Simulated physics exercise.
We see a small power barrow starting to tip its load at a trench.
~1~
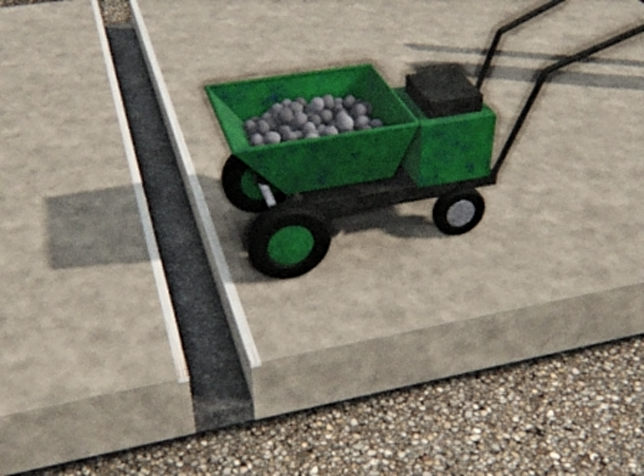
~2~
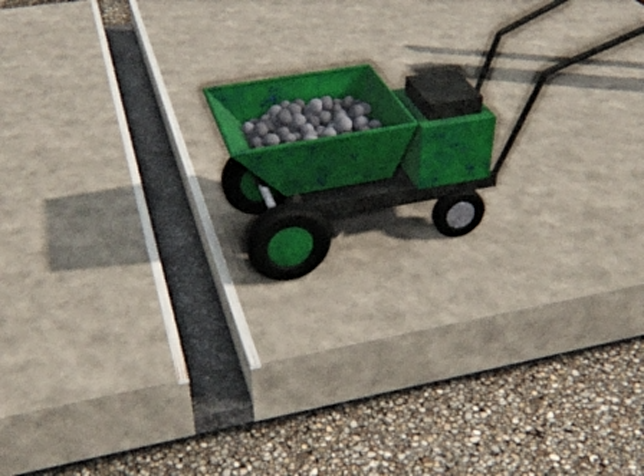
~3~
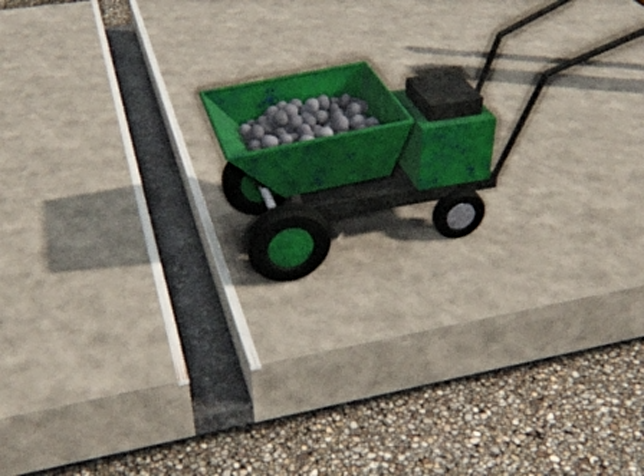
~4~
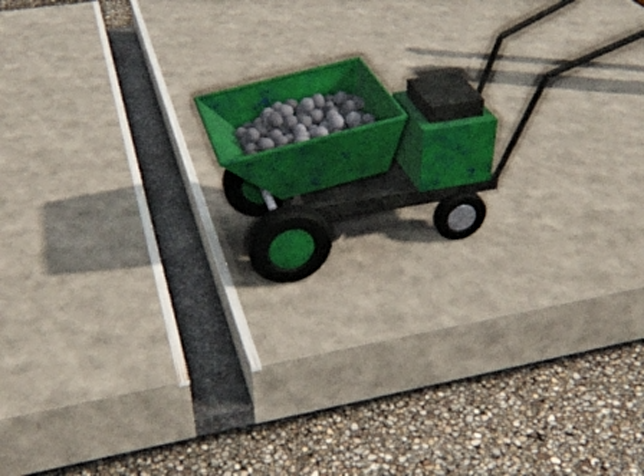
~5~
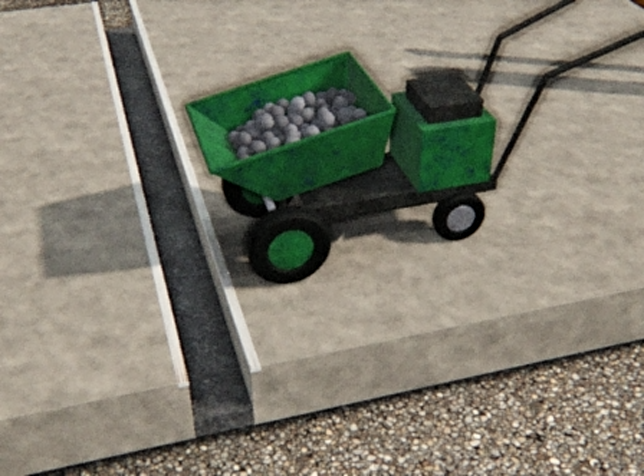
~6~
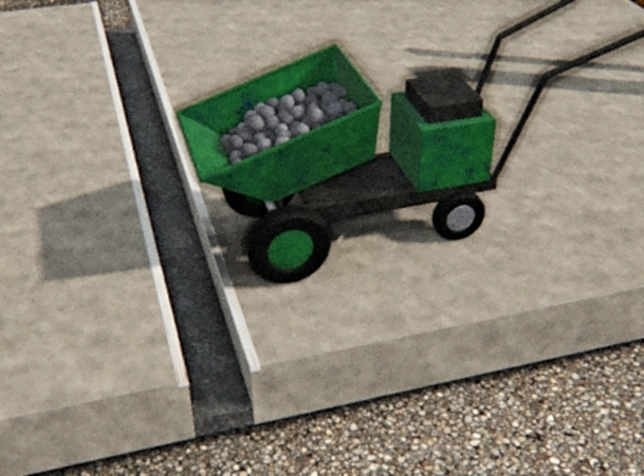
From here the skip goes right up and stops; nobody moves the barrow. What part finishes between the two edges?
It catches less than half.
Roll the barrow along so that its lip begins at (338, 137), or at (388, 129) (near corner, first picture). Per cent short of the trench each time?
First some 30, then 60 per cent.
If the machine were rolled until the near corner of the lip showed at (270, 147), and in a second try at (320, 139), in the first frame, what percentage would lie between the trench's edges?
First some 60, then 80 per cent.
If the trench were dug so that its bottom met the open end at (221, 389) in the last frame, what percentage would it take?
Close to 0 per cent.
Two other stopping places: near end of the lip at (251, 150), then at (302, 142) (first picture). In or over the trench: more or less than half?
First below a half, then over half.
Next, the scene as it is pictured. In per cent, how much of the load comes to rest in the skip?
Some 20 per cent.
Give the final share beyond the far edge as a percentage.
It comes to 80 per cent or so.
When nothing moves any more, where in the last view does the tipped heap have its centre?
Around (114, 267).
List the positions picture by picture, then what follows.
The first picture shows lip of the skip at (234, 152), level; top of the load at (314, 120), round cobbles; first edge of the trench at (240, 317); far edge at (172, 330), the trench under half as wide as the skip, and about as deep as wide.
The second picture shows lip of the skip at (232, 155), level; top of the load at (313, 122).
The third picture shows lip of the skip at (228, 159), tipped barely; top of the load at (320, 117).
The fourth picture shows lip of the skip at (222, 165), tipped a little; top of the load at (315, 116).
The fifth picture shows lip of the skip at (212, 172), tipped a little; top of the load at (324, 114).
The sixth picture shows lip of the skip at (202, 181), tipped clearly; top of the load at (314, 107); first edge of the trench at (240, 321); far edge at (172, 335).
Soon after the last picture, skip tipped steeply; all in the skip.
A little later, skip tipped right over; nearly all in the skip; a small part beyond it.
Later still, skip tipped right over; about a quarter in the skip; most beyond it.
At rest, skip tipped right over; about a quarter in the skip; a stray few in or heaped over the trench; most beyond it.
